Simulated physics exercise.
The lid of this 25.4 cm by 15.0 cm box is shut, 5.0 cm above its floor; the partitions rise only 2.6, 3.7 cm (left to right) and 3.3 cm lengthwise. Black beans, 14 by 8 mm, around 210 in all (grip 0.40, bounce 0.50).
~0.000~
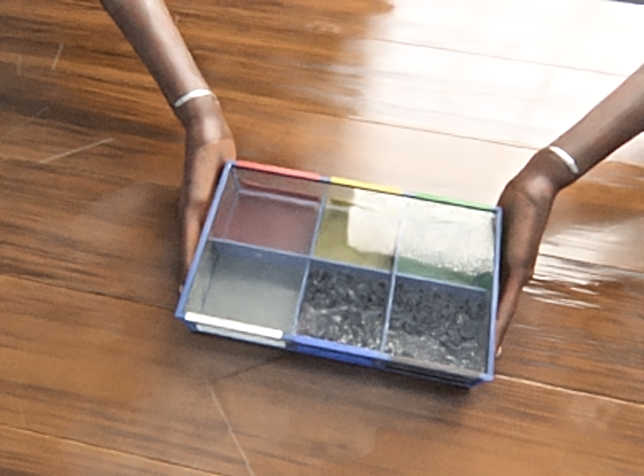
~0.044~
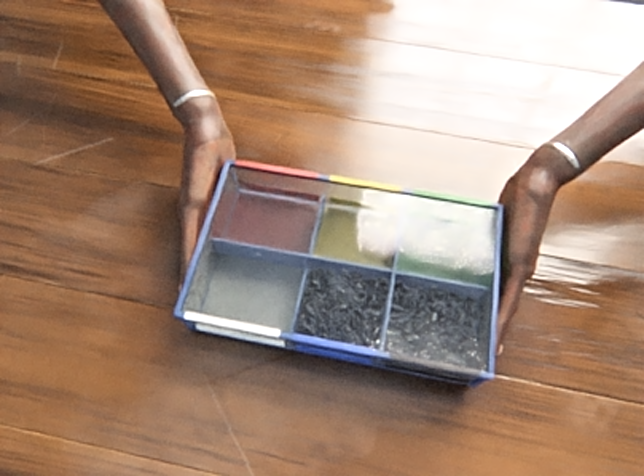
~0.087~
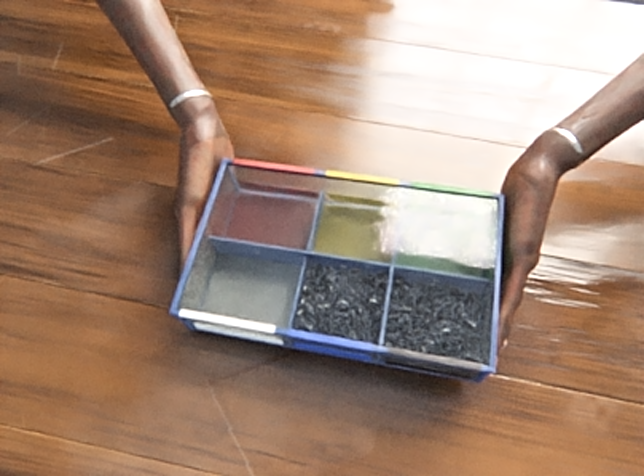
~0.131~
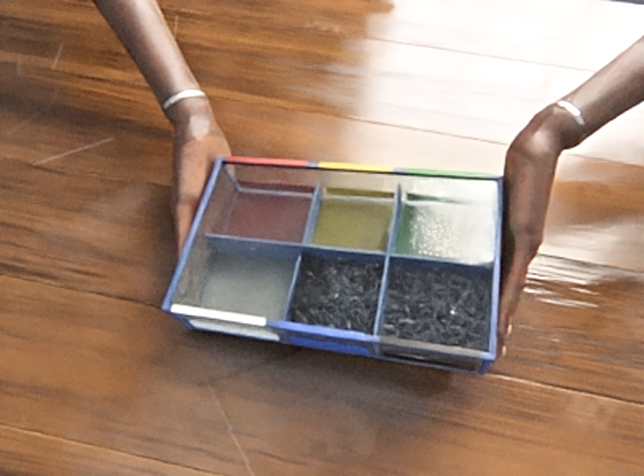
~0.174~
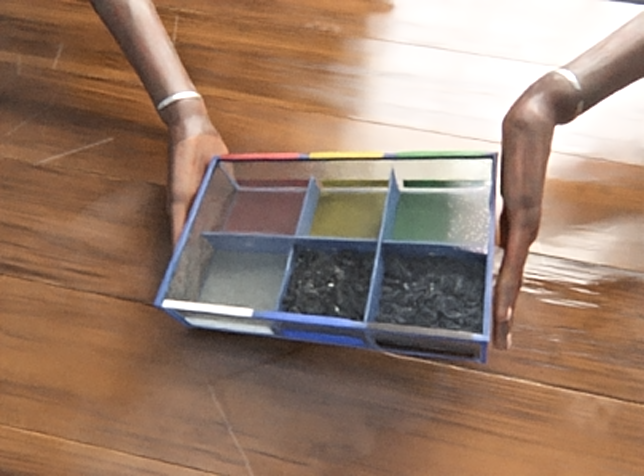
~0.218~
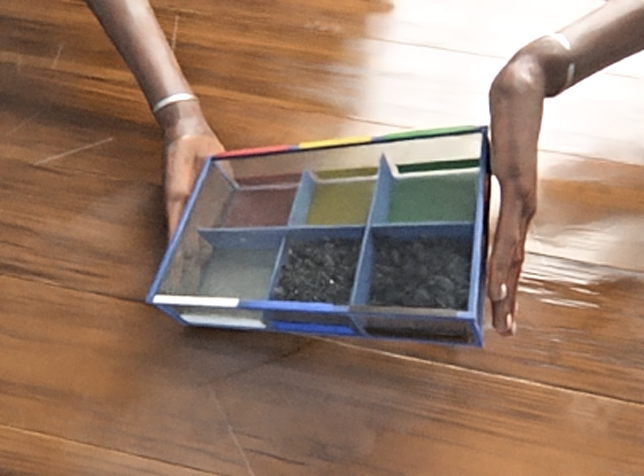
A shallow, clear-covered box with six compartments, dark pieces filling two of them, is held by two hands above a shiny wooden floor. The hands tilt it gradually, raising its right side while the left stays lower, and the bright glare on its cover slips away, revealing the green section.
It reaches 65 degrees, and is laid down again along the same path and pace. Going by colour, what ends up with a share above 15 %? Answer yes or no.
Red no, blue yes, green no, yellow no, white yes, black yes.
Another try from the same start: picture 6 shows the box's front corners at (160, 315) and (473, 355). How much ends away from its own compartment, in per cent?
In that case some 25 per cent.
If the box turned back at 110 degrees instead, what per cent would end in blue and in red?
In that case blue 5, red 25.
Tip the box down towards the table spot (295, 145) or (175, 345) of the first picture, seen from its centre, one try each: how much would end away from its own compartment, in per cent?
Some 30 and 20 per cent.
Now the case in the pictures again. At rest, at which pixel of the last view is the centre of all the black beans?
Near (331, 302).
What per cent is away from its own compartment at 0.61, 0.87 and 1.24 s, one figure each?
In turn: 15, 30, 30.
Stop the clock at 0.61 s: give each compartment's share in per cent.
Red 0; blue 50; green 0; yellow 0; white 10; black 45.
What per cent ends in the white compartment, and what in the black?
White 25; black 40.
Then, at 0.61 s, tilt 62 degrees; blue 50 %, white 10 %, black 45 %.
Then, at 0.87 s, tilt 25 degrees; blue 35 %, white 25 %, black 40 %.
After 1.24 s, tilt 0 degrees; blue 35 %, white 25 %, black 40 %.
By 1.6 s all is still; red 0 %, blue 35 %, green 0 %, yellow 0 %, white 25 %, black 40 %.
